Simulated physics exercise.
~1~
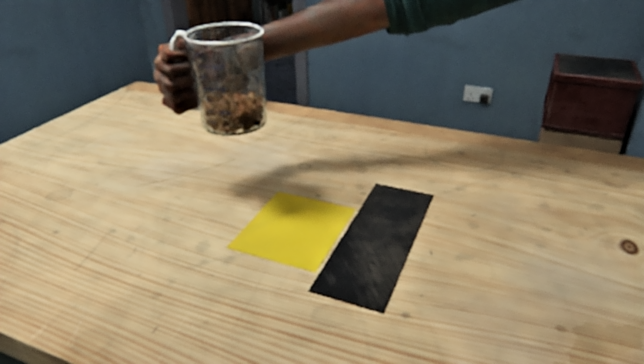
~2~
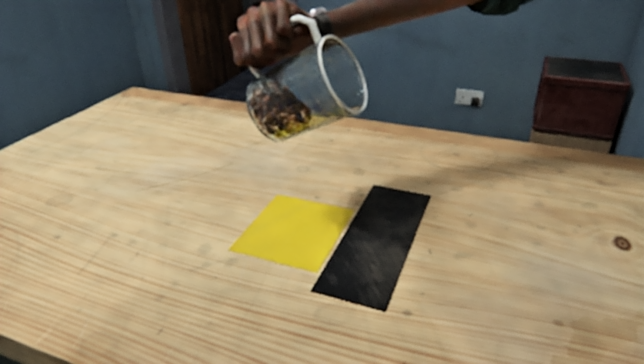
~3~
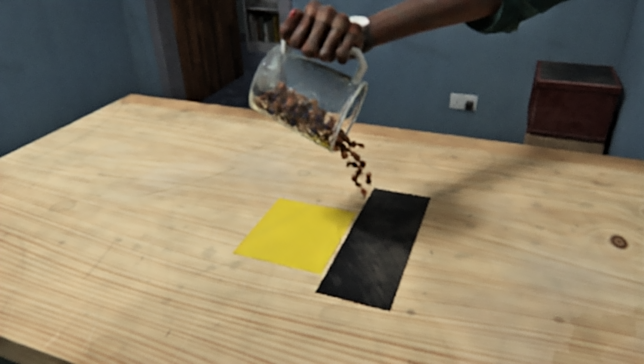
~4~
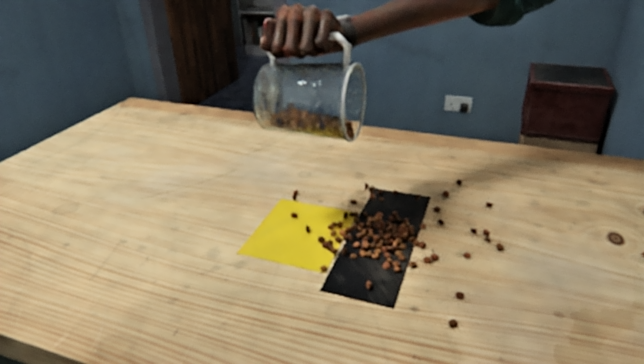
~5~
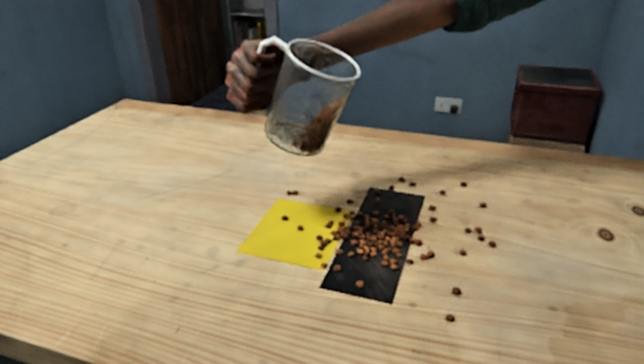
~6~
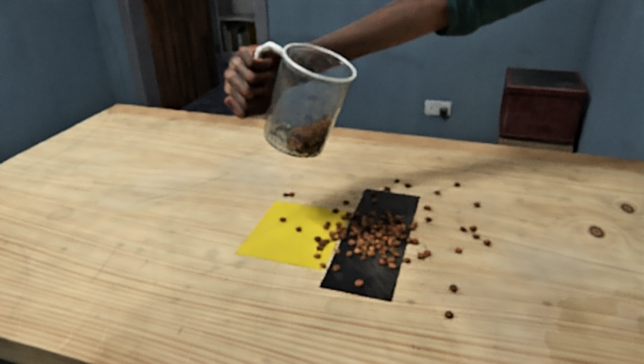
A dark-skinned hand in a green sleeve holds a clear jug of brown kibble above a pale wooden table, seen from slightly above in a blue-walled room. A yellow mat lies beside a longer black mat on the right. The hand tips the jug to the right until it lies on its side, and pieces tumble from its rim. They pile mostly on the black mat, with some scattering onto the yellow mat and bare wood. The hand then turns the jug back nearly upright and holds it there, much of the kibble still inside.
